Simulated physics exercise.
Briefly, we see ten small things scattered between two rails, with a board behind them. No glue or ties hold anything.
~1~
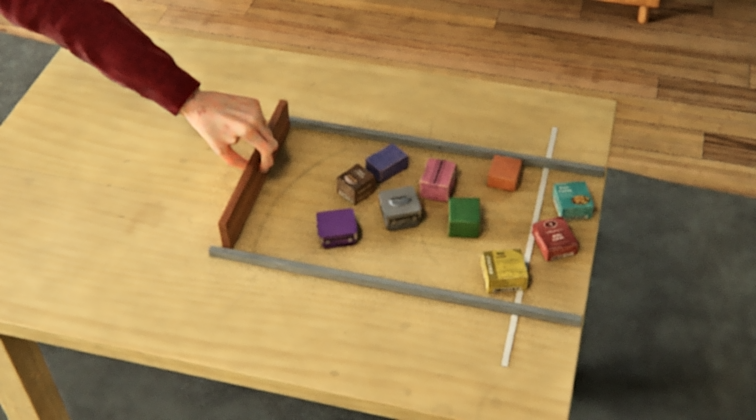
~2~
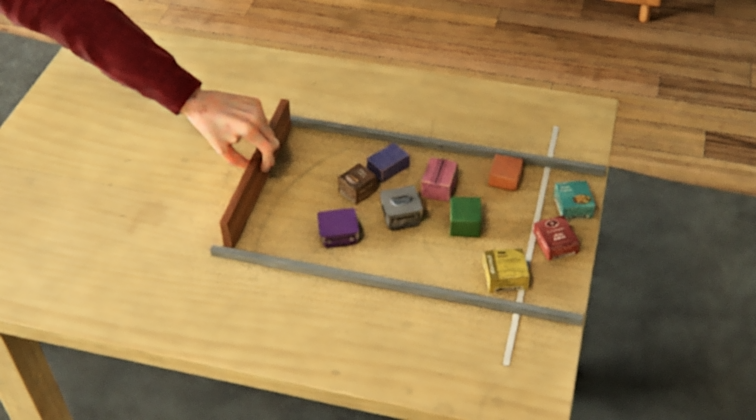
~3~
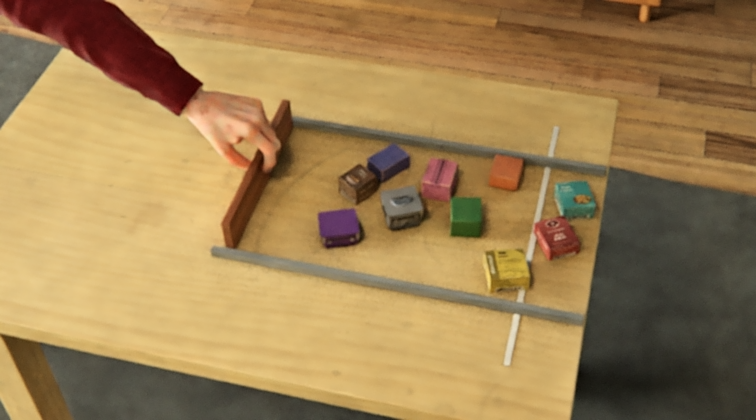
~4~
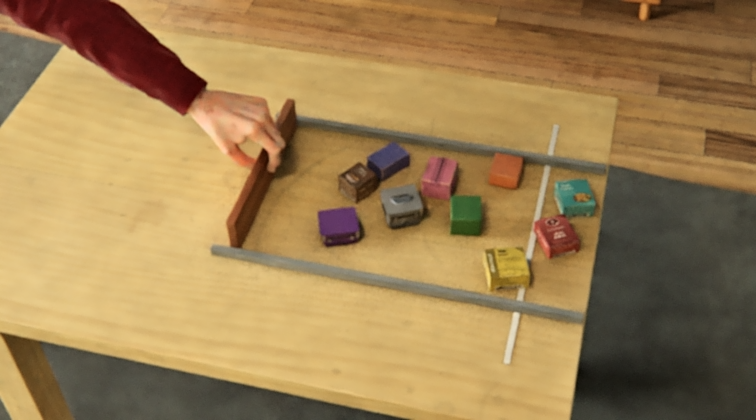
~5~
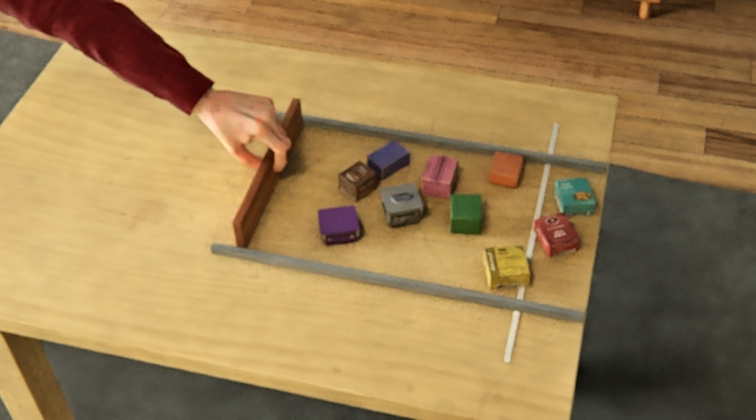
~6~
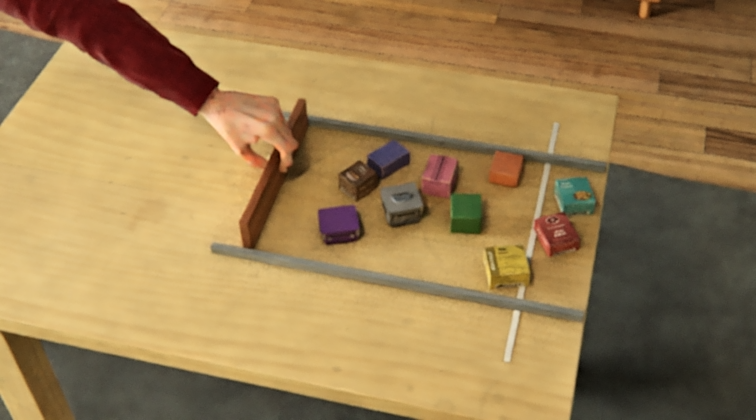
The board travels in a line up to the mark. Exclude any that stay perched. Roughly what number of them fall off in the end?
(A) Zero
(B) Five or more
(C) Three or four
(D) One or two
The answer is D.
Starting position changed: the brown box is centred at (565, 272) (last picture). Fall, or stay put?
From that start the object does not stay.
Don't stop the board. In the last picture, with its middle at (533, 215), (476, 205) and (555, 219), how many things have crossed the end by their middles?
2, 0, 6.
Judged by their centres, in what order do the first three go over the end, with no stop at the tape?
Order: Red box, then turquoise box, then yellow box.
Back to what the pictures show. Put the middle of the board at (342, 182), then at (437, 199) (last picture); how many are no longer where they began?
Moved so far: 2, later 7.
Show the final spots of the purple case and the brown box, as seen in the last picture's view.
Middles: Around (545, 268) and around (553, 203).
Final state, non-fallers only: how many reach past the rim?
Answer: 2.
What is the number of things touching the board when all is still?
My count gives 4.
Early on, none off yet; turquoise box at rest near (575, 197); red box at rest near (557, 234); yellow box at rest near (506, 267).
Finally, the number that fall off is one or two; lost, red box and turquoise box.
